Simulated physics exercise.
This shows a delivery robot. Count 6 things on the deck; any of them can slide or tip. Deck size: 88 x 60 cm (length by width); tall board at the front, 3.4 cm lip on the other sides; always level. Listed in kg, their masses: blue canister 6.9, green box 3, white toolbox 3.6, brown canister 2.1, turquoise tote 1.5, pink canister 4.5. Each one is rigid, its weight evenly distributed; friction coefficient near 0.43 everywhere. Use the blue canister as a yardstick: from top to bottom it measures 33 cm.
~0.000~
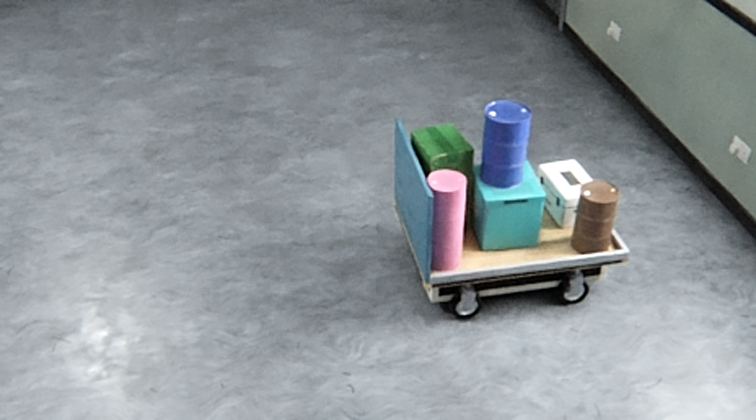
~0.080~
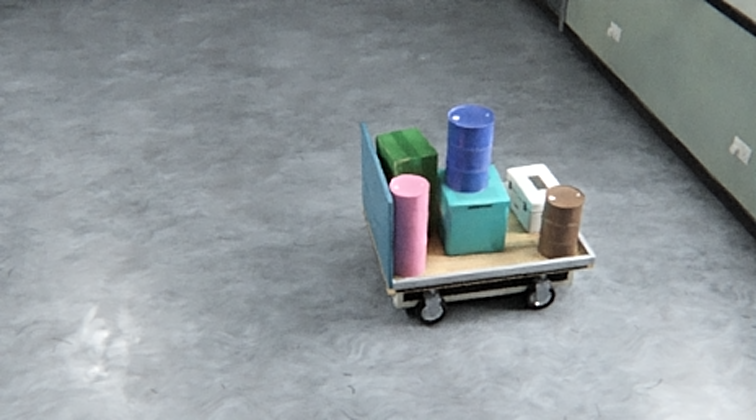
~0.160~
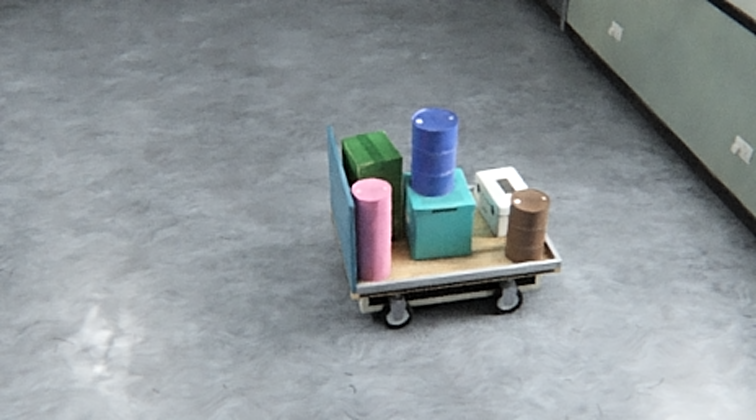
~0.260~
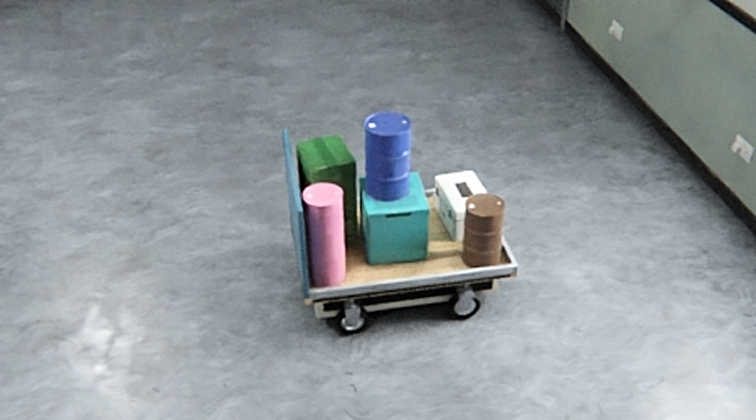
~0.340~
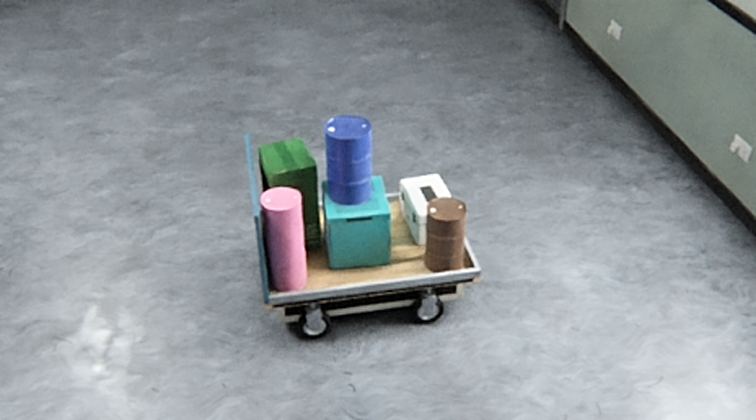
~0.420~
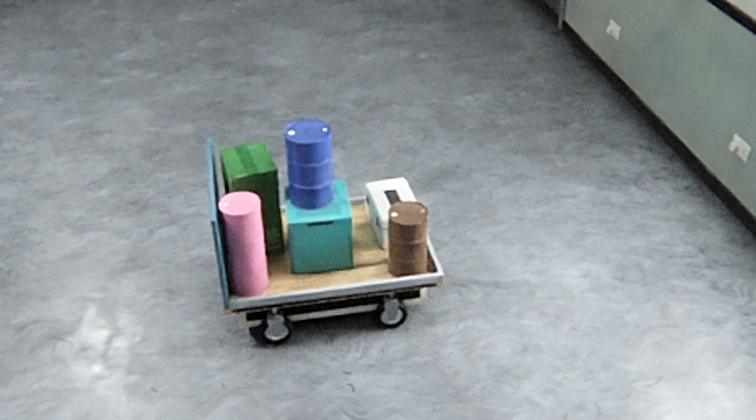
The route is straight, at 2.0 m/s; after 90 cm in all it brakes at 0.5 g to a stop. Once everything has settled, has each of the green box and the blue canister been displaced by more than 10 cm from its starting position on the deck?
My prediction: The green box doesn't budge enough to count, the blue canister doesn't budge enough to count.
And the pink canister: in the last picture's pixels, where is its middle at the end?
Look near (124, 260) and you'll find it.
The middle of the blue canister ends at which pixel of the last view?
At pixel (196, 177) or so, give or take.
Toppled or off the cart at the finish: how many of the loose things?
Tally: 0.
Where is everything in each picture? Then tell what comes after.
In the first picture, 0 cm covered; green box (440, 182); blue canister (505, 145).
In the second picture, 16 cm covered; turquoise tote (470, 211); pink canister (408, 227).
In the third picture, 32 cm covered; white toolbox (504, 201); brown canister (527, 227).
In the fourth picture, 52 cm covered; turquoise tote (393, 219); pink canister (325, 236).
In the fifth picture, 68 cm covered; white toolbox (428, 209); brown canister (445, 236).
In the sixth picture, 84 cm covered; green box (253, 202); blue canister (310, 165).
After 0.62 s, 117 cm covered; blue canister 4° off upright near (223, 173); turquoise tote 4° off upright.
After 0.82 s, 130 cm covered; blue canister 12° off upright near (172, 176); green box moved 4 cm near (133, 216); turquoise tote 12° off upright.
After 1.32 s, 131 cm covered, stopped; green box moved 4 cm near (133, 217); white toolbox moved 7 cm; brown canister moved 7 cm.
In the end (2.9 s), all 6 under 10 cm from the start. In the last view, green box near (133, 217), blue canister near (196, 177).
